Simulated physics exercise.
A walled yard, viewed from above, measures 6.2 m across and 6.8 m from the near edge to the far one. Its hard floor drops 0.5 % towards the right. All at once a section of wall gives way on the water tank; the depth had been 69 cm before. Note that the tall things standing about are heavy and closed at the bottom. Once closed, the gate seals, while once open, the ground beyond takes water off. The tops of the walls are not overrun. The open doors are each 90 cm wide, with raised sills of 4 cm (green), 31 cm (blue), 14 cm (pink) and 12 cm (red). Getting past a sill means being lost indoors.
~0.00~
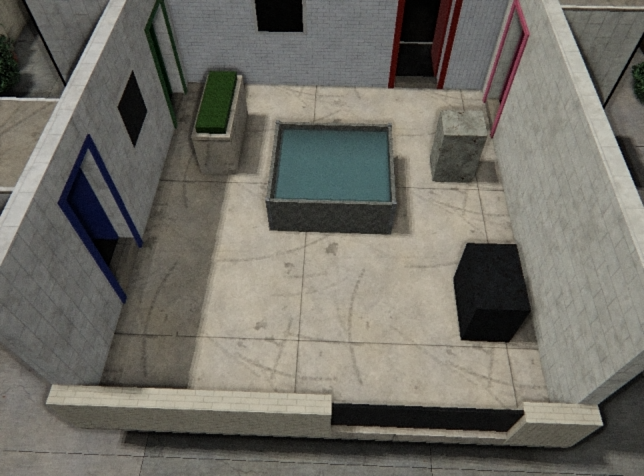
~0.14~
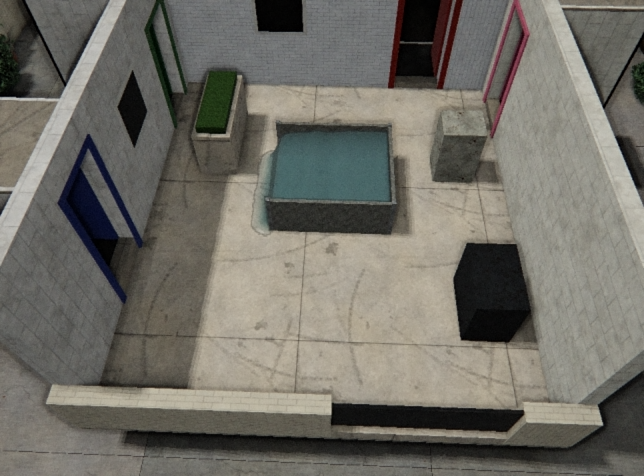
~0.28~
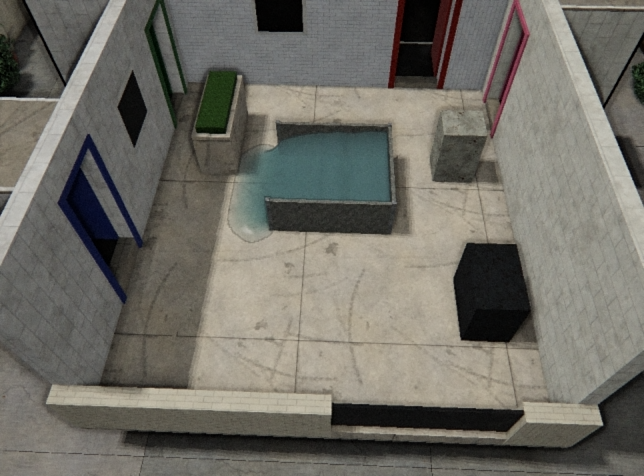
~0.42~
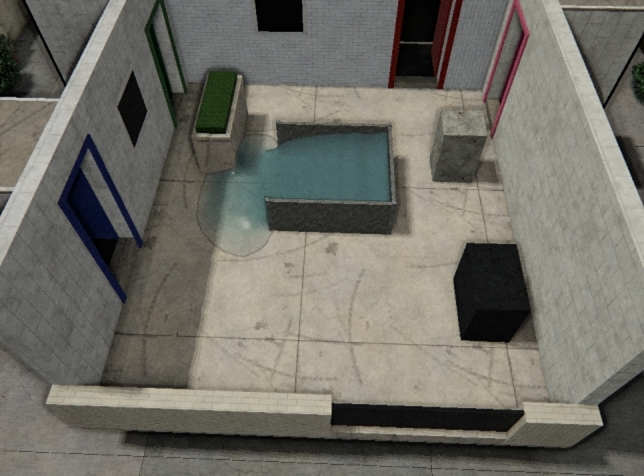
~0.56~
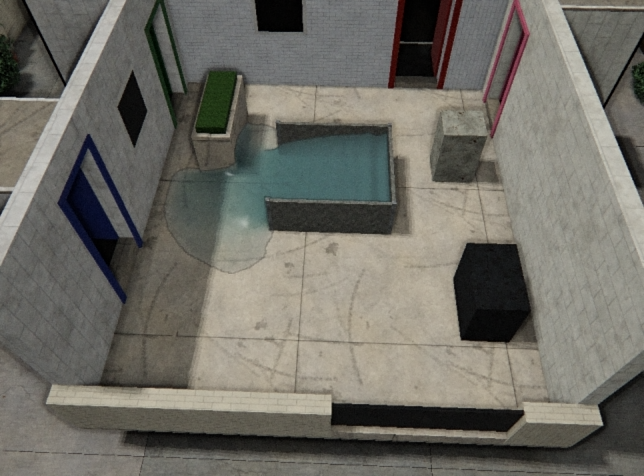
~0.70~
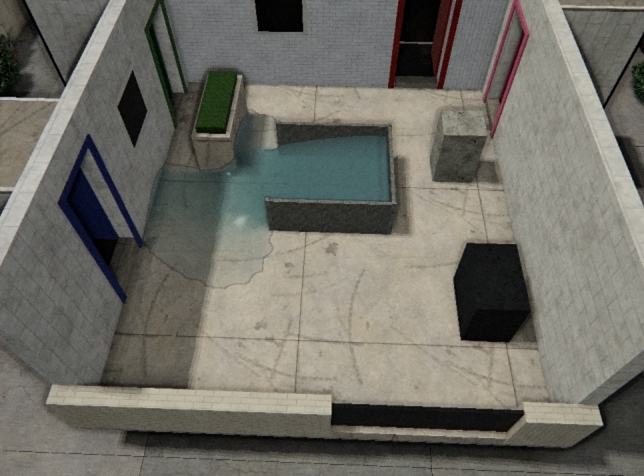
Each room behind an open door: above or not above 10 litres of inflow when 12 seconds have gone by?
My prediction: Green door: Beyond the set amount; blue door: Short of the set amount; pink door: Short of the set amount; red door: Short of the set amount.
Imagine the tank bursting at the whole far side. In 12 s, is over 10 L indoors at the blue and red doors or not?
Compared with that limit, blue falls short while red goes higher.
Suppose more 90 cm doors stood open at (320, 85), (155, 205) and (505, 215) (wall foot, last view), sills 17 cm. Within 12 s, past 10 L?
First doorway falls short, second gets there, third falls short.
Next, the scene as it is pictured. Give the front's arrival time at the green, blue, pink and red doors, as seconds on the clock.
So green at 1.4 s, blue at 0.9 s, pink at 3.4 s, and red at 2.2 s.
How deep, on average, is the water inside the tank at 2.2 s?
Some 20 cm on average.
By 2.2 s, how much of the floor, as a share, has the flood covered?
35 %.
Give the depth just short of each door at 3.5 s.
Depths in cm: Green 11, blue 13, pink 6, red 4.
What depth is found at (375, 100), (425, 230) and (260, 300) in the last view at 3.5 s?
Depth readings in turn - 5, 0, 1 cm.
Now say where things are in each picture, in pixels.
In the first frame, the water tank at (332, 164) is whole and still, 69 cm deep.
In the second frame, the front is at (268, 232), 0.9 m from the gap at (277, 180); 0.4 m2 of floor is under water; 69 cm left at the back of the water tank.
In the third frame, water pours out at (277, 182) and has run 1.1 m, to (249, 238); typically 12 cm deep outside, 69 cm at the water tank's back.
In the fourth frame, water pours out at (277, 183) and has run 1.5 m, to (245, 138); typically 12 cm deep outside, 68 cm at the water tank's back.
In the fifth frame, water pours out at (277, 183) and has run 1.9 m, to (171, 218); typically 9 cm deep outside, 60 cm at the water tank's back.
In the sixth frame, water pours out at (278, 184) and has run 2.4 m, to (145, 234); typically 9 cm deep outside, 58 cm at the water tank's back.
After 1.4 s water covers 25 % of the floor and is deepest (42 cm) near (242, 170); green door 2 cm at the sill, 0 L in, blue door 20 cm at the sill, 0 L in, pink door not reached, red door not reached.
After 2.2 s water covers 35 % of the floor and is deepest (36 cm) near (95, 403); green door 5 cm at the sill, 0 L in, blue door 23 cm at the sill, 0 L in, pink door not reached, red door not reached.
After 3.5 s water covers 55 % of the floor and is deepest (26 cm) near (95, 403); green door 11 cm at the sill, 12 L in, blue door 13 cm at the sill, 0 L in, pink door 6 cm at the sill, 0 L in, red door 4 cm at the sill, 0 L in.
After 7.0 s water covers 95 % of the floor and is deepest (14 cm) near (513, 234); green door 7 cm at the sill, 88 L in, blue door 7 cm at the sill, 0 L in, pink door 10 cm at the sill, 0 L in, red door 3 cm at the sill, 0 L in.
After 12.0 s water covers 100 % of the floor and is deepest (10 cm) near (519, 262); green door 3 cm at the sill, 95 L in, blue door 3 cm at the sill, 0 L in, pink door 9 cm at the sill, 0 L in, red door 7 cm at the sill, 0 L in.
